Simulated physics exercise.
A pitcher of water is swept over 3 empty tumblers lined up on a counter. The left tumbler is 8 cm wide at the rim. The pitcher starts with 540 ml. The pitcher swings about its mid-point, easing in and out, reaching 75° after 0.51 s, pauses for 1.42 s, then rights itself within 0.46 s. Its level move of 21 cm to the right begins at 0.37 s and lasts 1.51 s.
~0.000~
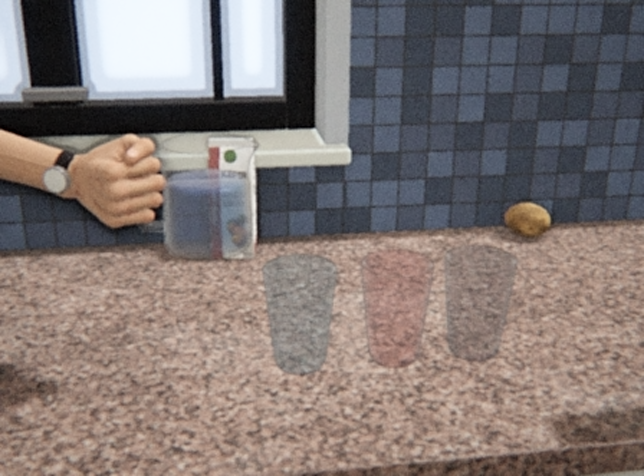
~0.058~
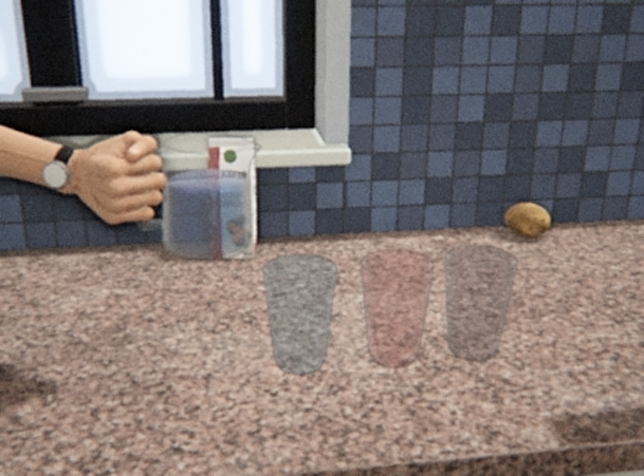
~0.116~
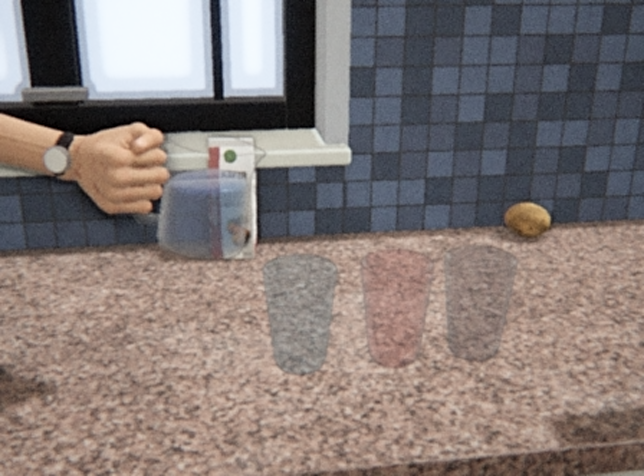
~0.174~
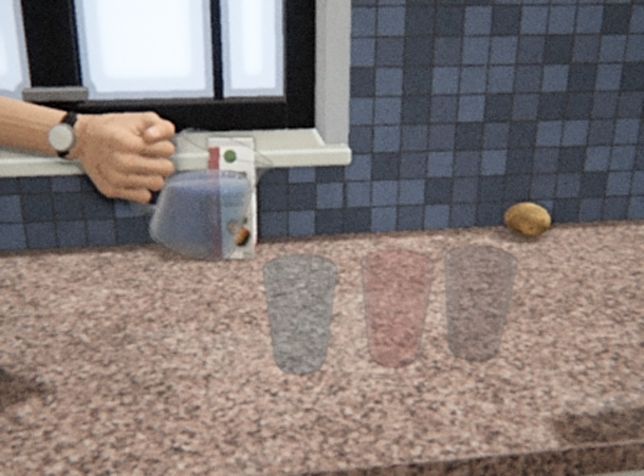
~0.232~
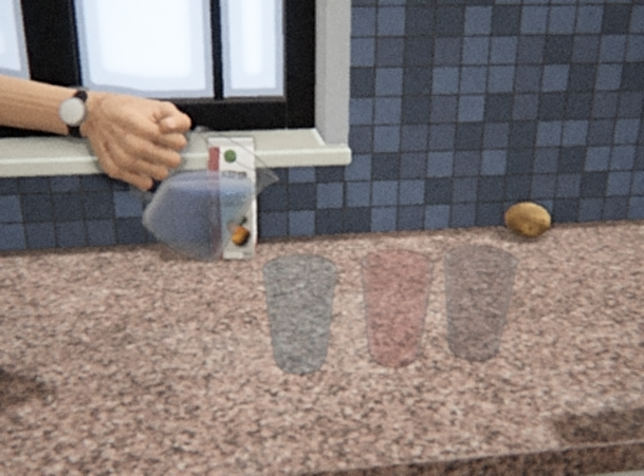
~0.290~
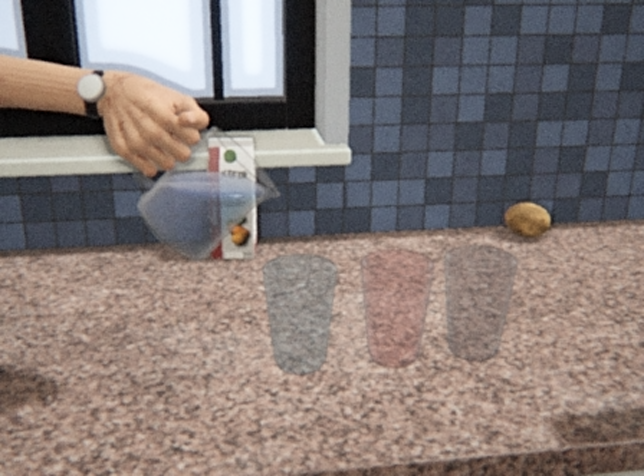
The clip shows a hand with a wristwatch holding a clear pitcher of bluish liquid beside a carton, steadily tilting it clockwise toward the right, behind three empty tumblers on a speckled counter that stay still.
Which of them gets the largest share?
The left one.
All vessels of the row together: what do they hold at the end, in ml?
Some 280 ml.
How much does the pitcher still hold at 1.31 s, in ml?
Close to 190 ml.
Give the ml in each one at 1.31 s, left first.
Roughly 150 ml left, 60 ml middle, 0 ml right.
After 0.88 s the tilt is 75° and from the left they hold 145 ml, 0 ml, 0 ml, the pitcher 275 ml, and 40 ml is on the counter.
After 1.31 s the tilt is 75° and from the left they hold 150 ml, 65 ml, 0 ml, the pitcher 190 ml, and 125 ml is on the counter.
After 1.76 s the tilt is 75° and from the left they hold 150 ml, 80 ml, 20 ml, the pitcher 145 ml, and 140 ml is on the counter.
After 2.25 s the tilt is 15° and from the left they hold 150 ml, 80 ml, 45 ml, the pitcher 125 ml, and 140 ml is on the counter.
In the end from the left they hold 150 ml, 80 ml, 50 ml, the pitcher 125 ml, and 140 ml is on the counter.
